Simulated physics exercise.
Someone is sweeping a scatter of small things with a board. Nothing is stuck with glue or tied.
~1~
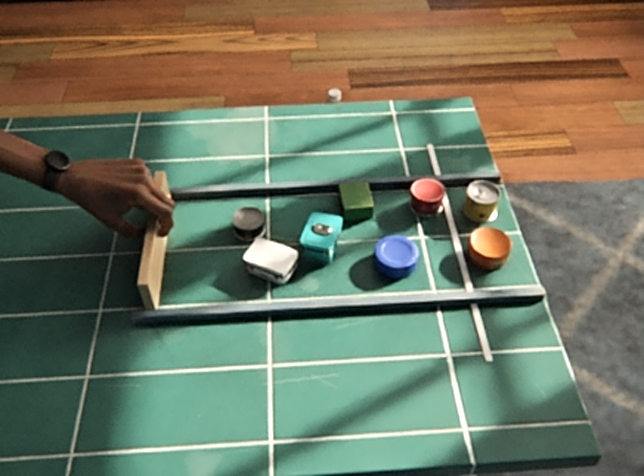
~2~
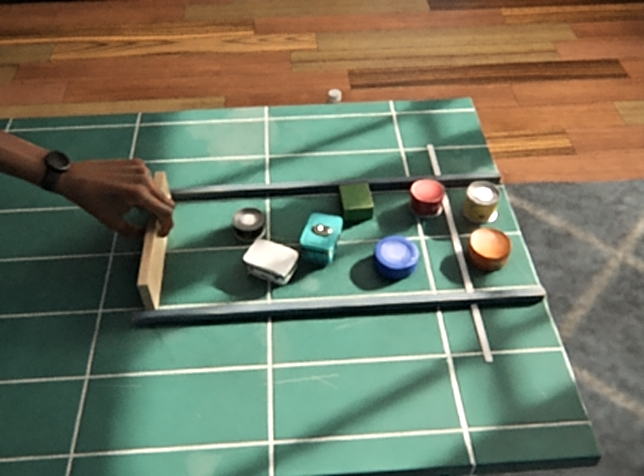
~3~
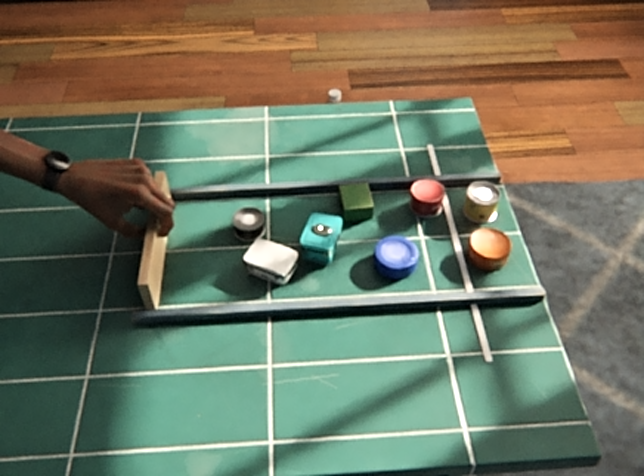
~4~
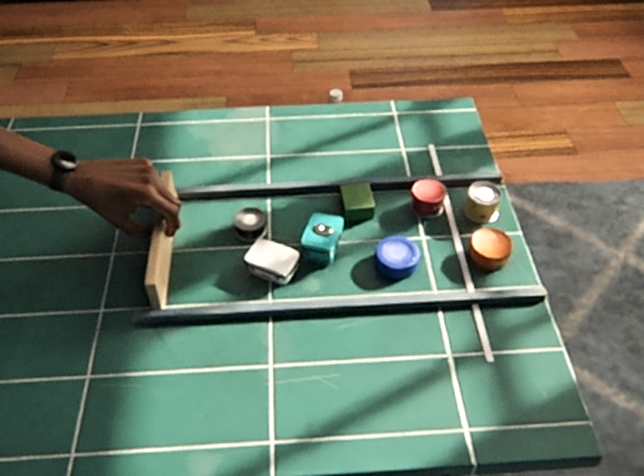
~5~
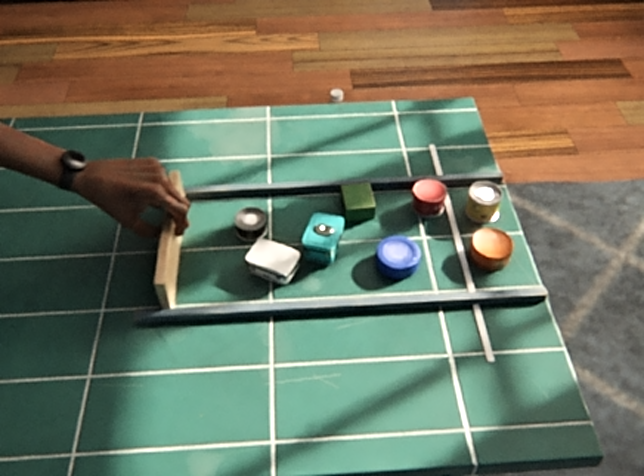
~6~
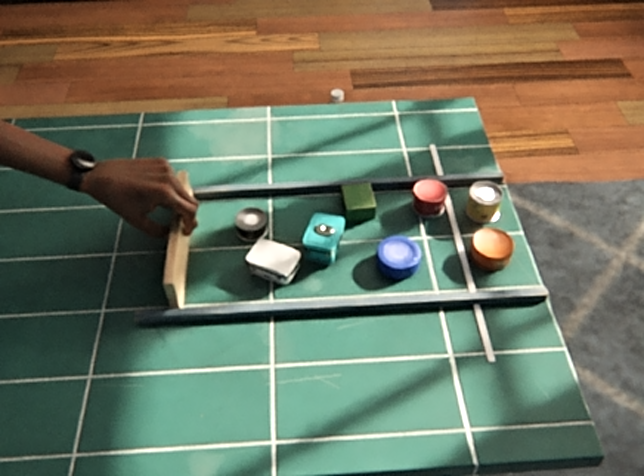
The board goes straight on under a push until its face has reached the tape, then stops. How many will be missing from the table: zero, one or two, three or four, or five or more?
One to two lost.
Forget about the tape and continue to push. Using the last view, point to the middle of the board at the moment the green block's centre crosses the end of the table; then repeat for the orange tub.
For the green block, about (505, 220); for the orange tub, about (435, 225).
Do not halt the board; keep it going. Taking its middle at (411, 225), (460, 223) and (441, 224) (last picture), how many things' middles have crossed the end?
In that order 0, 2 and 1.
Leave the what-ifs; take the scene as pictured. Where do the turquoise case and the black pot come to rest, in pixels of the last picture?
Near (486, 233) and (468, 213).
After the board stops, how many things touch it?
The number is 4.
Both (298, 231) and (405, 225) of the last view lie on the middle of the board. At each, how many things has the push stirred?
So far 3, and 7 at the second.
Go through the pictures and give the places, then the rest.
The first picture shows yellow tin (482, 202); orange tub (489, 249); red pot (427, 198); board (156, 238); tape (455, 237).
The second picture shows orange tub (489, 249); turquoise case (322, 239).
The third picture shows red pot (427, 199); black pot (249, 224).
The fourth picture shows yellow tin (483, 202); green block (357, 202).
The fifth picture shows orange tub (491, 249); blue lid (398, 257).
The sixth picture shows yellow tin (484, 202); orange tub (492, 249); red pot (429, 199); board (179, 237); tape (458, 237).
A little later, none off yet; yellow tin at rest near (484, 202); orange tub at rest near (492, 249); red pot at rest near (429, 199).
Next, none off yet; yellow tin at rest near (486, 203); orange tub shifted a little near (504, 248); red pot shifted about its own width near (454, 196).
When it is over, the number that fall off is one or two; down, orange tub and yellow tin.
